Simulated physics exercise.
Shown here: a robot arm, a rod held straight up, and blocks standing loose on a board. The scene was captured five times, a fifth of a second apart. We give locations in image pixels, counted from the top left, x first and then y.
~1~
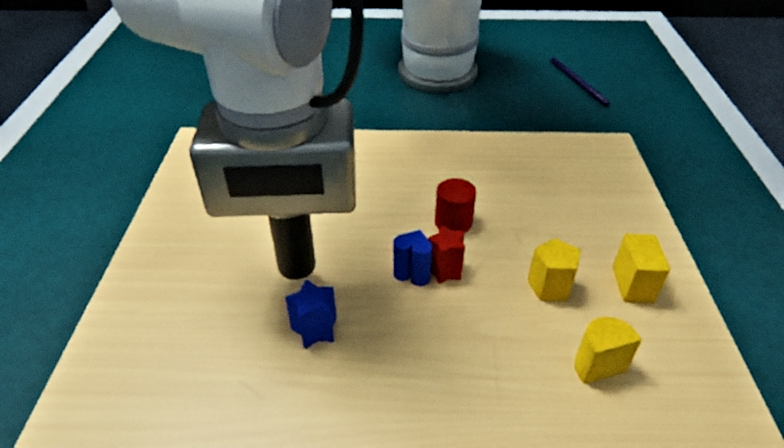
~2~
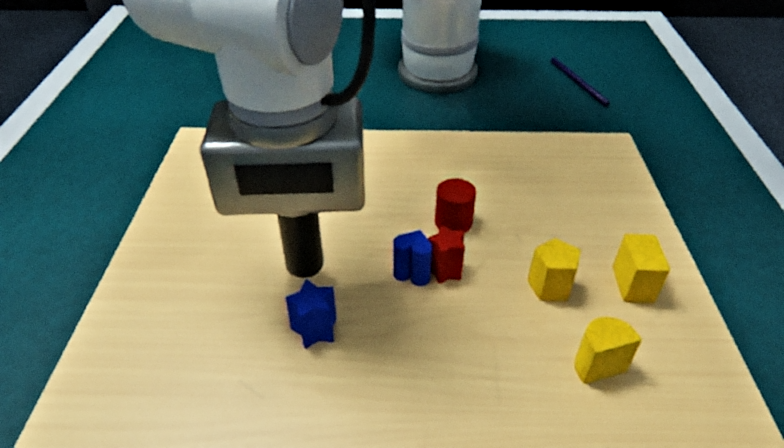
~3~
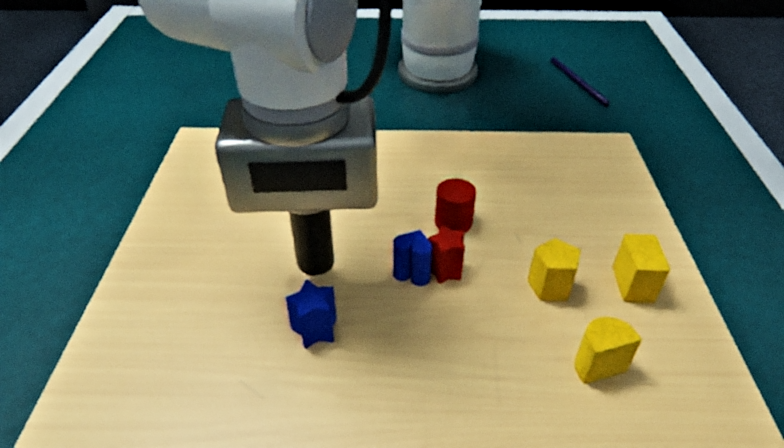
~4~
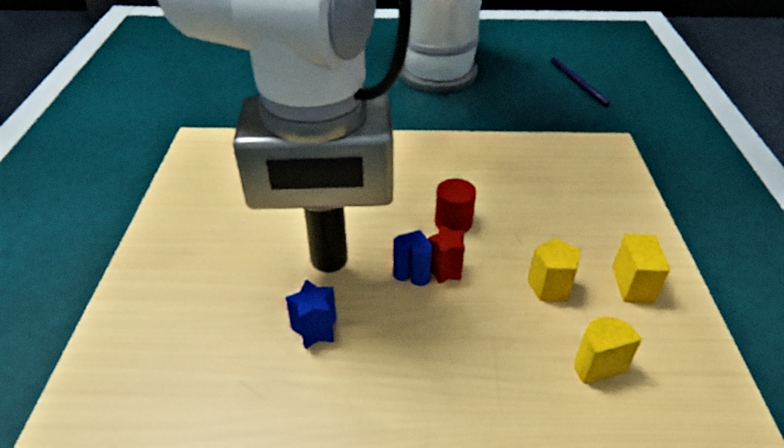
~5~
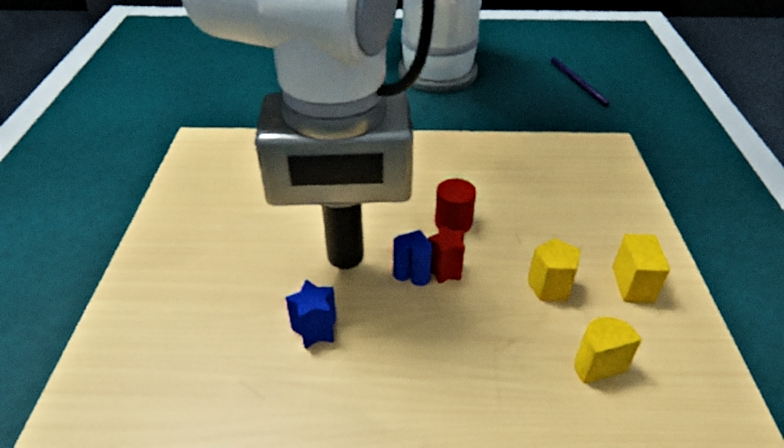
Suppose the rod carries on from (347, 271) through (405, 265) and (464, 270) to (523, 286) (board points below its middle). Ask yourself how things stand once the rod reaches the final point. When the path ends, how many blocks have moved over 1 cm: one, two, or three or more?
The count is three or more.
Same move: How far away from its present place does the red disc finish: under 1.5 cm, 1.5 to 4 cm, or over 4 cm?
Under 1.5 cm.
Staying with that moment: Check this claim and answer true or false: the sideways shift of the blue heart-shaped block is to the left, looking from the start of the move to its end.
False
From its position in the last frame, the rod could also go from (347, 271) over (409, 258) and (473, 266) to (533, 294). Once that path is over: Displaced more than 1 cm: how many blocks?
I reckon the push displaces three or more of the blocks by more than 1 cm.
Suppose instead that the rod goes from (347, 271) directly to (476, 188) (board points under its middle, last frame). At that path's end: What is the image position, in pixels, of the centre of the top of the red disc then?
Around (492, 182).
On the path given first. One third of the way, rod at (407, 251); blue heart-shaped block at (446, 243), turned 15° clockwise; red star-shaped block at (480, 239).
Two thirds of the way, rod at (468, 256); blue heart-shaped block at (500, 260), turned 65° clockwise; red star-shaped block at (526, 247), turned 80° anticlockwise; yellow pentagon at (567, 254).
At the end, rod at (526, 272); blue heart-shaped block at (530, 277), turned 170° clockwise; red star-shaped block at (566, 261), turned 95° anticlockwise; red disc in place; yellow pentagon at (601, 256), turned 25° anticlockwise.
